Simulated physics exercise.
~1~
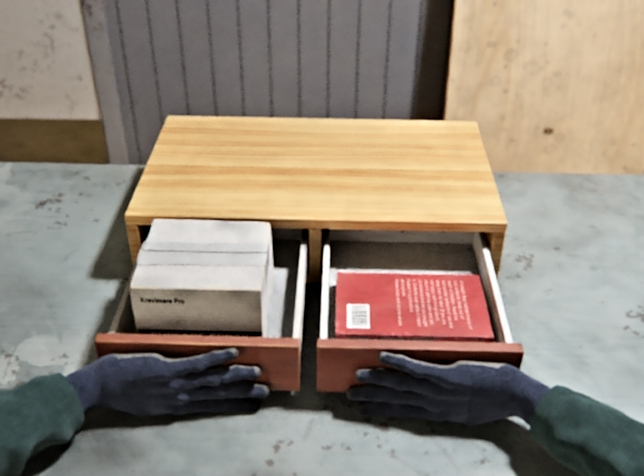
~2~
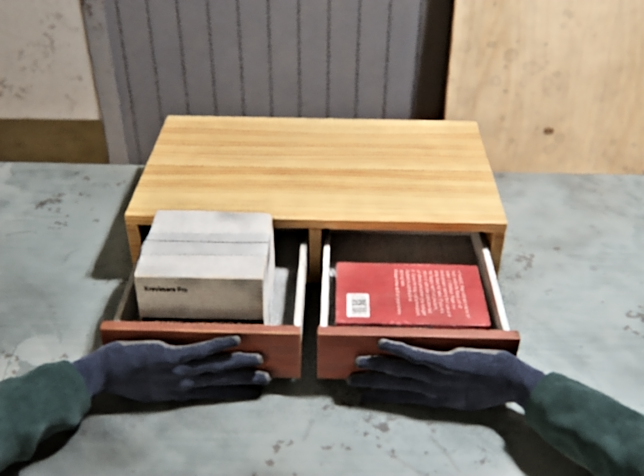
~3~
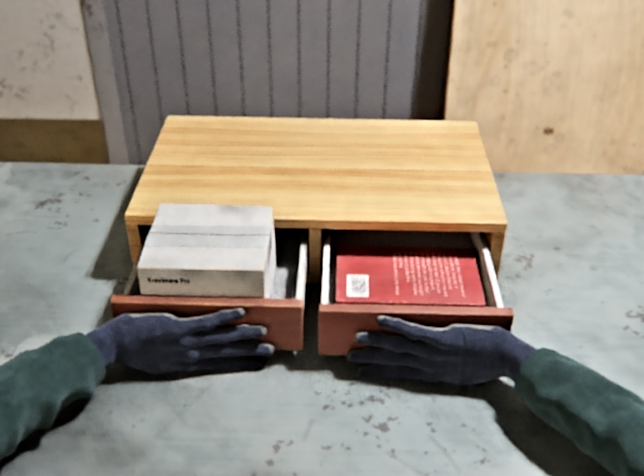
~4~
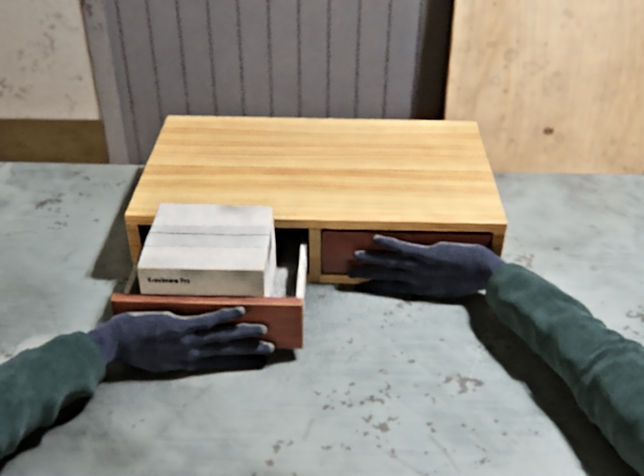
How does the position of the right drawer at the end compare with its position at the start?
At the start the right drawer is pulled out with a red book showing inside, and by the end it is pushed fully into the chest, with the book out of sight.
